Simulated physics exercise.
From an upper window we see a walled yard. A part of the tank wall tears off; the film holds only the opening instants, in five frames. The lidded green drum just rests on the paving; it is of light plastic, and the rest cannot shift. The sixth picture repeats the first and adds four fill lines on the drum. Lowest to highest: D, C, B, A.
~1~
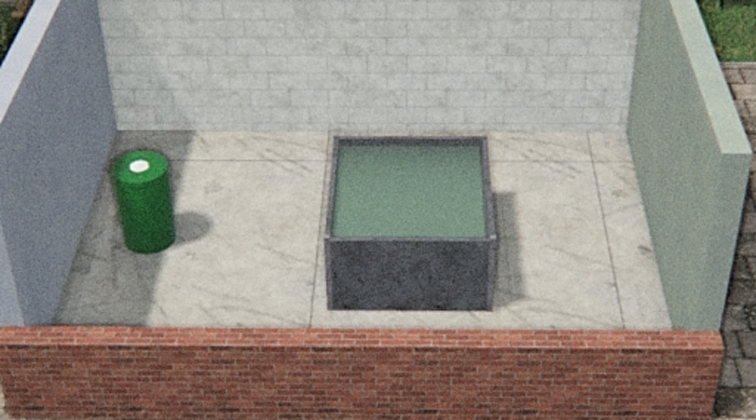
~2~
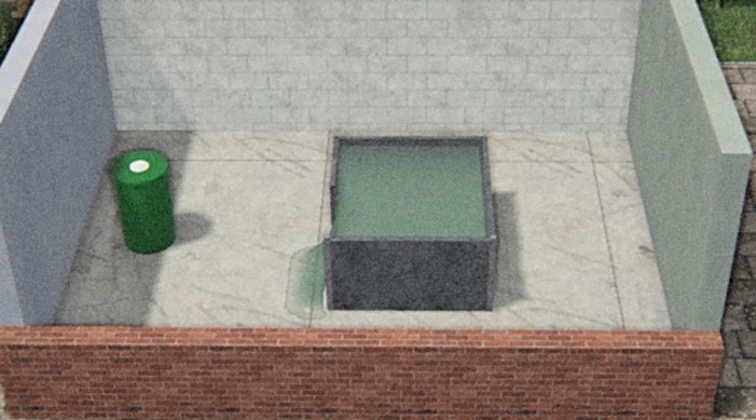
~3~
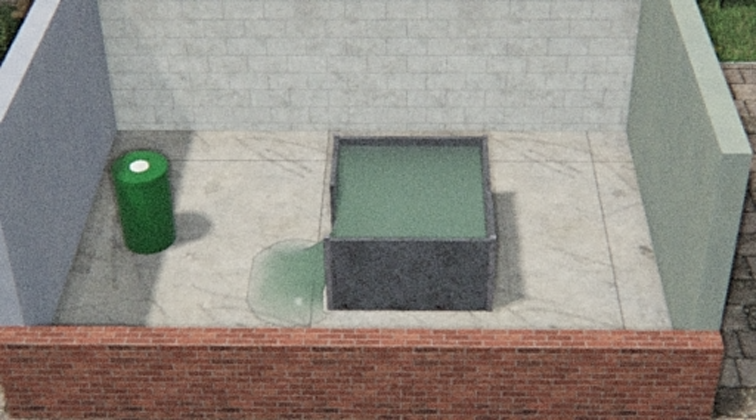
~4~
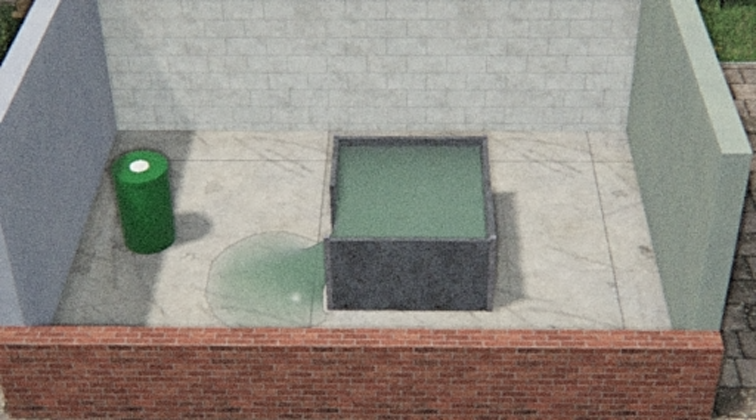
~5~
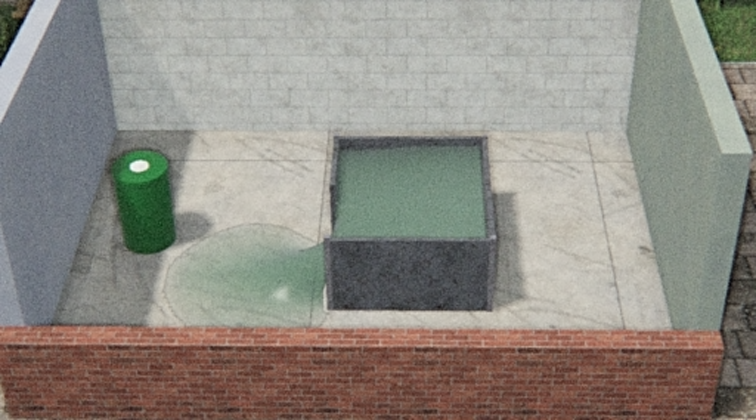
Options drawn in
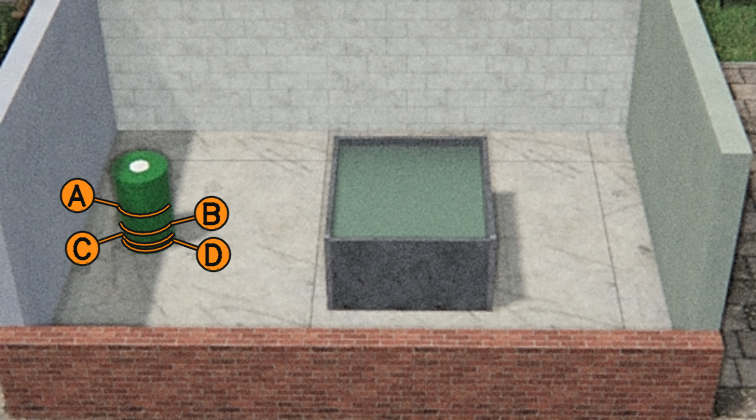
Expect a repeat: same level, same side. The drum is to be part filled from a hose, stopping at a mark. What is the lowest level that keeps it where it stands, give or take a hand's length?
A will do.
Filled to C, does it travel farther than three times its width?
Yes, it does.
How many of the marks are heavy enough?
One of them.
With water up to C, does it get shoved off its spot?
Yes.
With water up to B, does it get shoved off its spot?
Yes, that goes wrong.
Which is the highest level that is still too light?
That is level B.
In orange, A at (140, 216); B at (142, 234); C at (144, 245); D at (145, 250); from the bottom up D, C, B, A.
With A, it does not move.
With B, it is pushed about its own width away.
With C, it is pushed about 5 times its own width away.
With D, it is pushed about 9 times its own width away.
